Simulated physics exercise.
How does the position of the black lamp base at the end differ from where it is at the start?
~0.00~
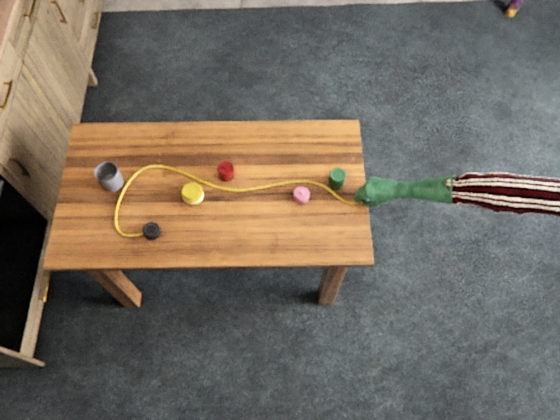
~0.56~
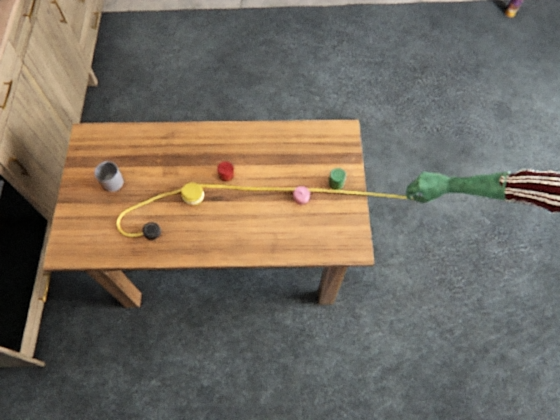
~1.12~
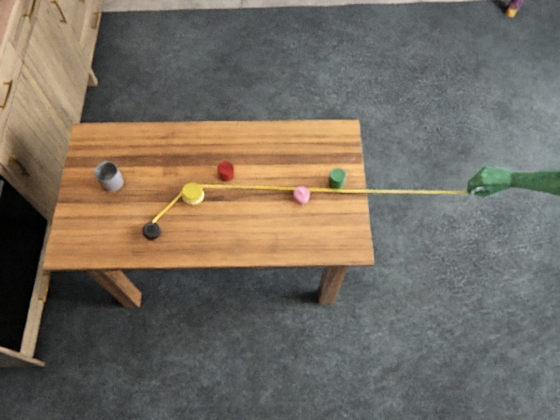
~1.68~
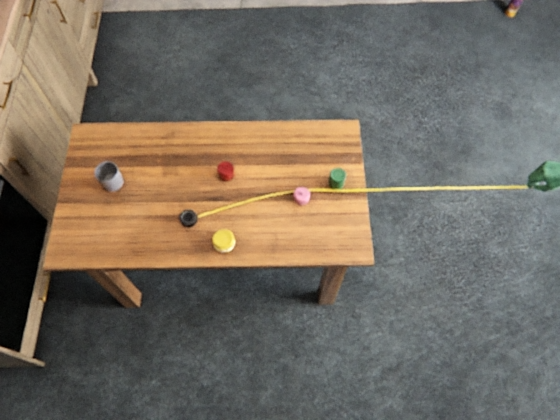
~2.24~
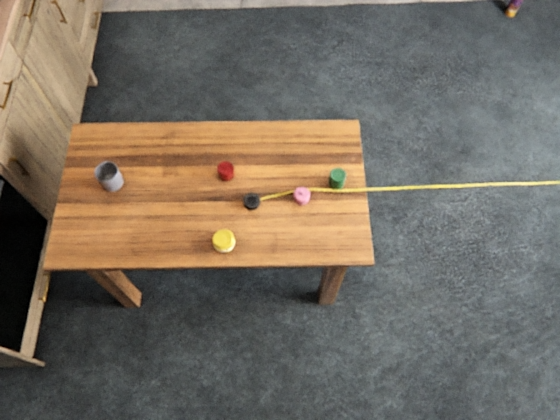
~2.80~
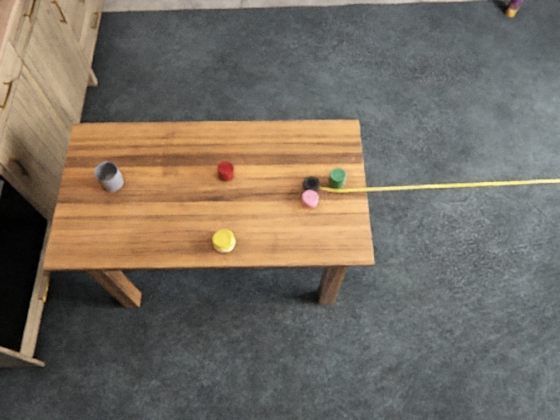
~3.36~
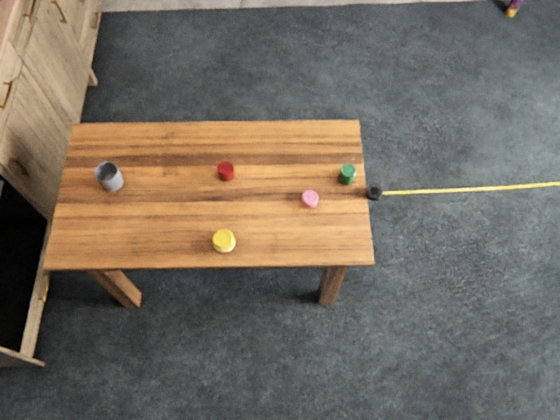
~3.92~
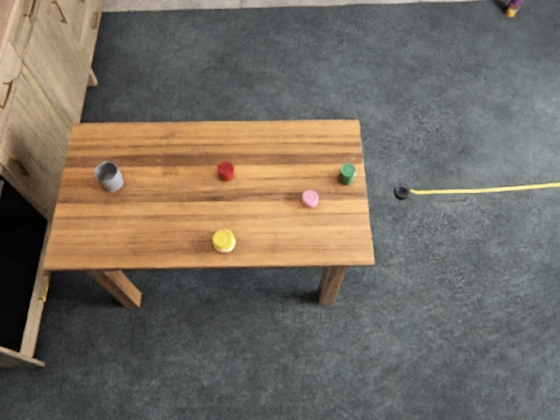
At the start the black lamp base sits on the left part of the wooden table, near the front edge. By the end it is off the table, just beyond the right edge.
